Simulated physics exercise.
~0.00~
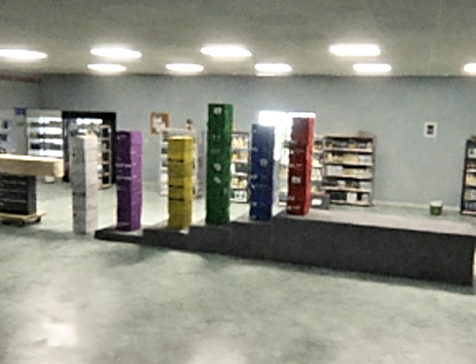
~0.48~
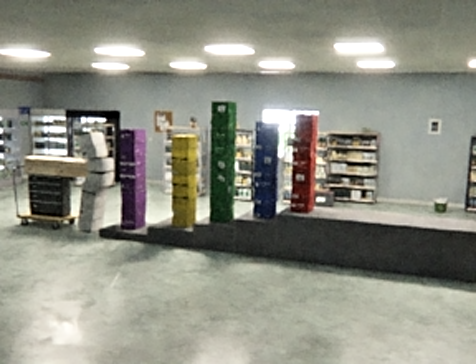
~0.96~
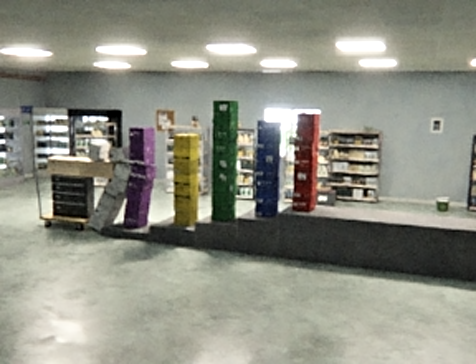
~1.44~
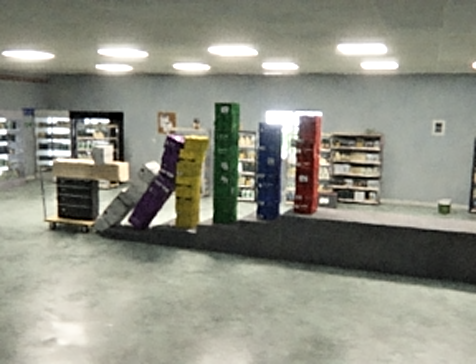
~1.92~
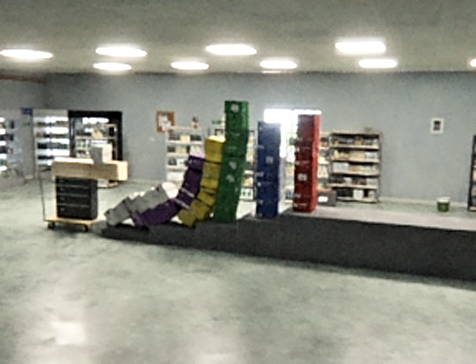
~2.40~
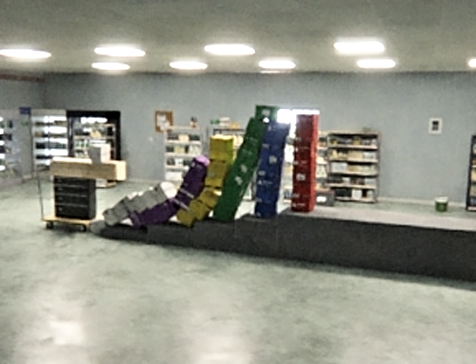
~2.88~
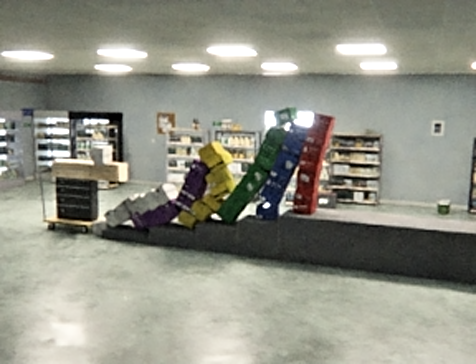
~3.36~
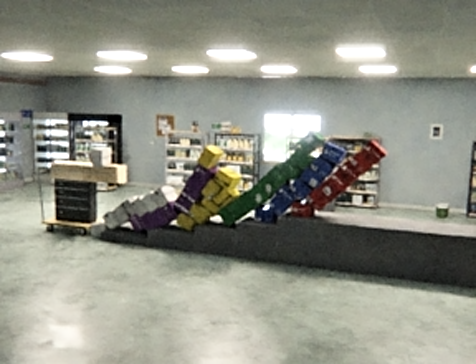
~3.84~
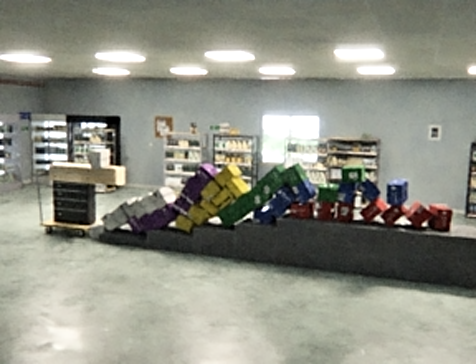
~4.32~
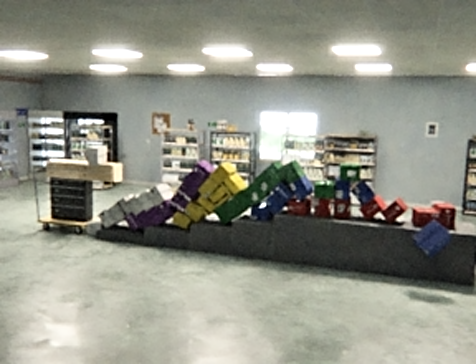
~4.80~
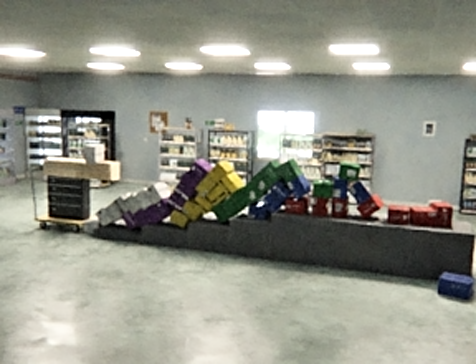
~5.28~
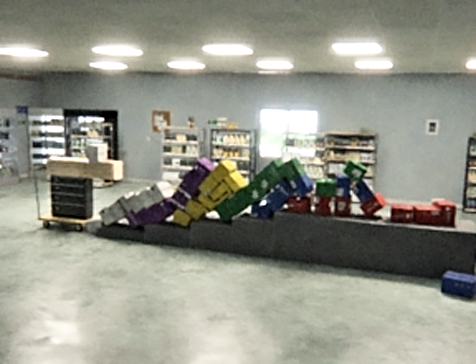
A trolley rolls into the pale stack, toppling the coloured stacks rightward into a leaning, scattered heap.
